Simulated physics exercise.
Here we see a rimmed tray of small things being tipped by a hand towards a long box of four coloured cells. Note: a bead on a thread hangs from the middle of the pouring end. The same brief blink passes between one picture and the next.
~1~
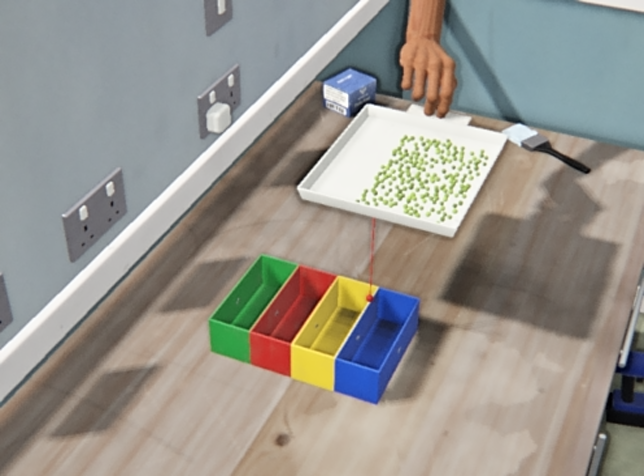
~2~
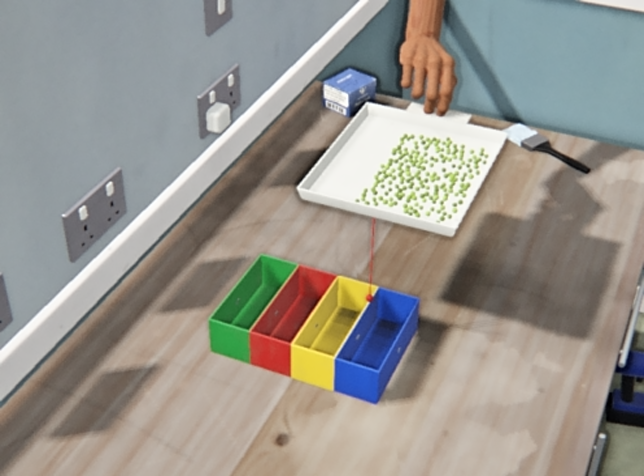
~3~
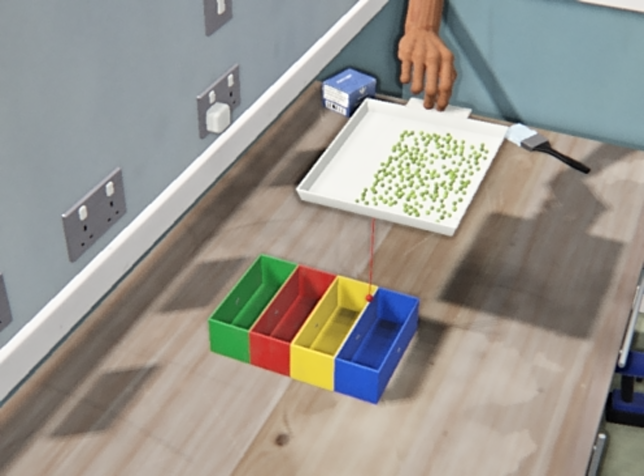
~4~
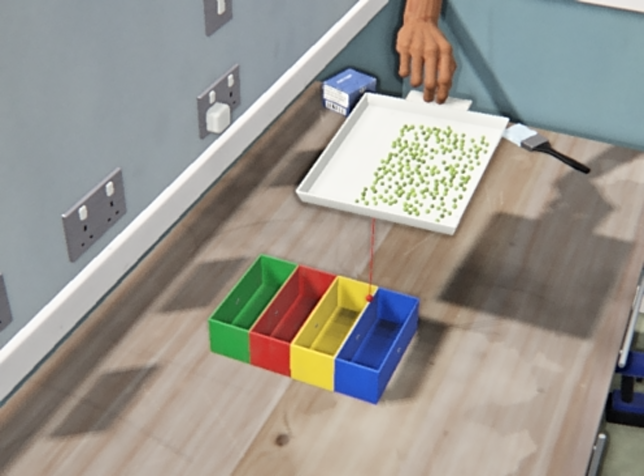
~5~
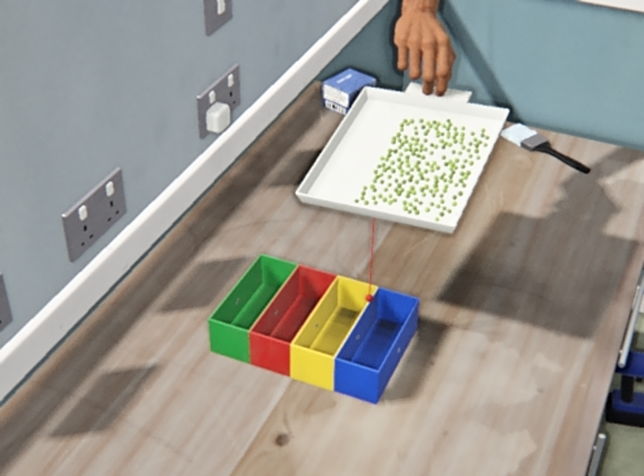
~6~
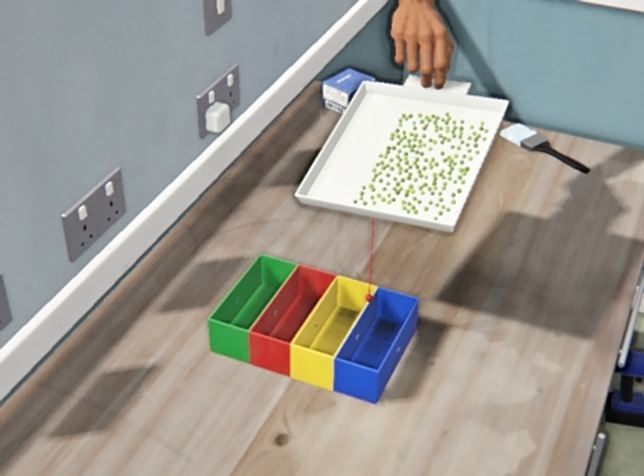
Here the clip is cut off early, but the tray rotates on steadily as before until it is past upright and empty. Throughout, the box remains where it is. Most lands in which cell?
In the red cell.
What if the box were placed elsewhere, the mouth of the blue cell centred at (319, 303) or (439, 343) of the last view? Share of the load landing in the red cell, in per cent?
You'd get near 0 per cent and afterwards near 20 per cent.
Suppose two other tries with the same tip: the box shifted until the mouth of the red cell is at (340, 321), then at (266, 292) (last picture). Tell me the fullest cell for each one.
The answer is the green one for the first try and the cell in yellow for the second.
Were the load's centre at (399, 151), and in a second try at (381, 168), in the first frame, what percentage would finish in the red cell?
Share in order: Roughly 80 %, 90 %.
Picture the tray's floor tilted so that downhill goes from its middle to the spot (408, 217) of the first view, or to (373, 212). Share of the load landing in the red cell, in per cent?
About 0 and 20 percent.
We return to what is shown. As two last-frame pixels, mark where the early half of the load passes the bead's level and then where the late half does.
At (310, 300) for the first part, then at (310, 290) for the others.
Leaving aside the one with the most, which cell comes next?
The answer is the cell in yellow.
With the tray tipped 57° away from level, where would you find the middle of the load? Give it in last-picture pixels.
I'd put the middle close to (357, 198).
Just after the last frame, tray tipped steeply; almost all on the tray; just a few in the red cell; just a few in the green cell; just a few falling or outside the box.
A moment on, tray tipped right over; roughly a quarter on the tray; roughly a quarter in the red cell; roughly a quarter in the yellow cell; about a tenth in the blue cell; just a few in the green cell; roughly a third falling or outside the box.
Further on, tray tipped past a quarter turn; roughly two thirds in the red cell; roughly a third in the yellow cell; about a tenth in the blue cell; just a few in the green cell.
When it is over, tray tipped past a quarter turn; roughly two thirds in the red cell; roughly a third in the yellow cell; about a tenth in the blue cell; just a few in the green cell.
